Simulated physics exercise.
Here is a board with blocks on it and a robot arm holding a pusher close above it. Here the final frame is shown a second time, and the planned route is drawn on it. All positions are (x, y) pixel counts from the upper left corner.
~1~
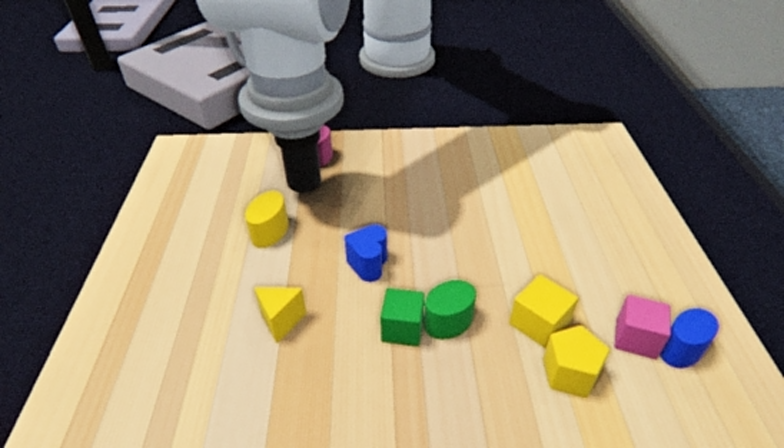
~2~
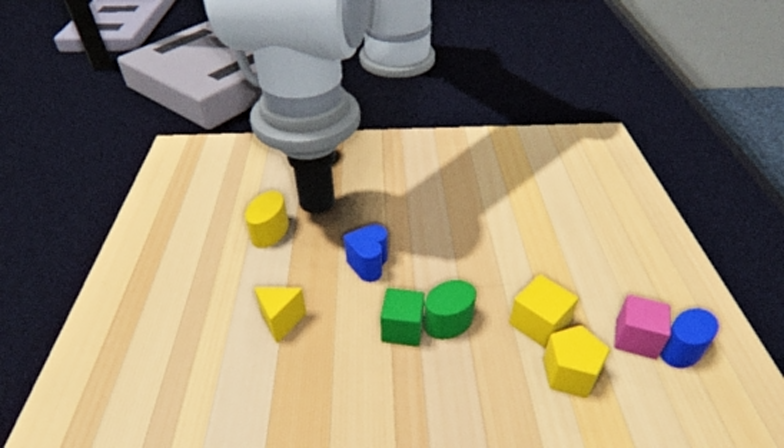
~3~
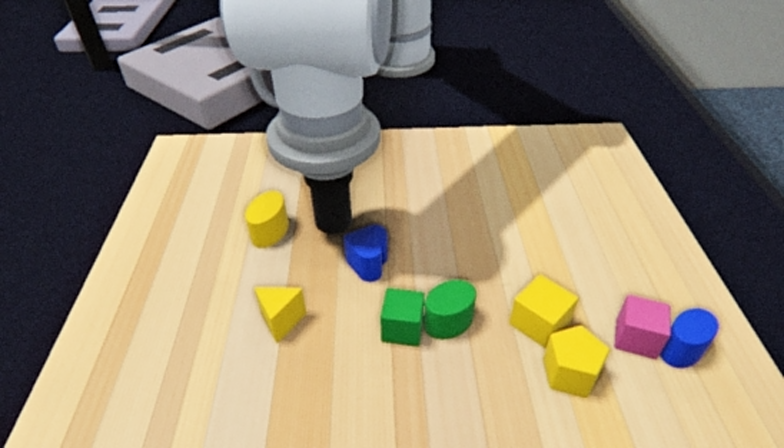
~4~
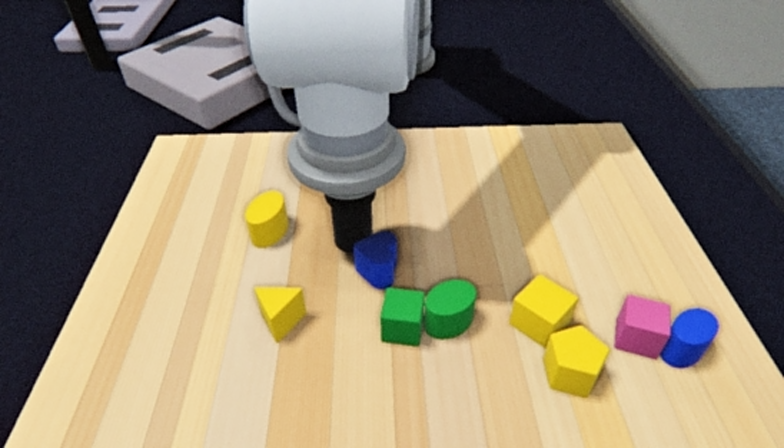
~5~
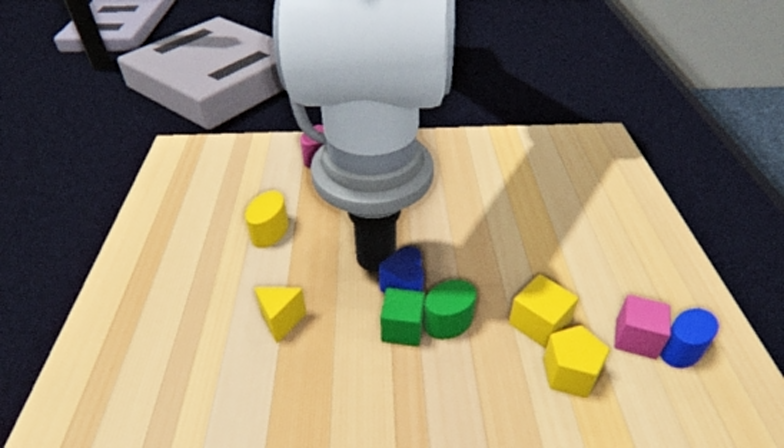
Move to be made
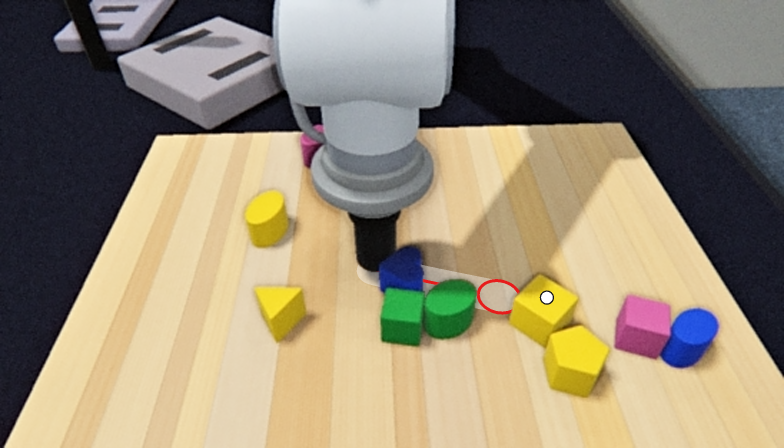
A robot arm moves down and right across the board, pushing the blue block against the green square.
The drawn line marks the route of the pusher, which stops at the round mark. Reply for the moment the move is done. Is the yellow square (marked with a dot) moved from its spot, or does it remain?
That block stands still.
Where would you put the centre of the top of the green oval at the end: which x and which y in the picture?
The centre of its top will be at (477, 321).
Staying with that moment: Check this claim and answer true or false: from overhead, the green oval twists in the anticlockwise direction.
My answer: True.
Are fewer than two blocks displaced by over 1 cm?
That would be a no.
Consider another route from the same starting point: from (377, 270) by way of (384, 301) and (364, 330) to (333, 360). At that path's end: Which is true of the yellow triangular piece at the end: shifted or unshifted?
It keeps its spot.
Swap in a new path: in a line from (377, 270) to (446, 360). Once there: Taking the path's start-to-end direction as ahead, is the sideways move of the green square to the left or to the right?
Facing from start to end, it will go to the right.
Path on the board, from (377, 270) directly to (499, 296); the dot is on the yellow square.
On the path given first. One third of the way, pusher at (418, 267); green square at (404, 307), turned 15° clockwise; blue heart block at (440, 282), turned 40° clockwise; green oval at (467, 309), turned 15° anticlockwise.
Two thirds of the way, pusher at (459, 276); green square at (404, 307), turned 15° clockwise; blue heart block at (453, 293), turned 55° clockwise; green oval at (476, 320), turned 25° anticlockwise.
At the end, pusher at (502, 284); green square at (404, 307), turned 15° clockwise; blue heart block at (454, 293), turned 60° clockwise; green oval at (477, 321), turned 25° anticlockwise; yellow square in place.
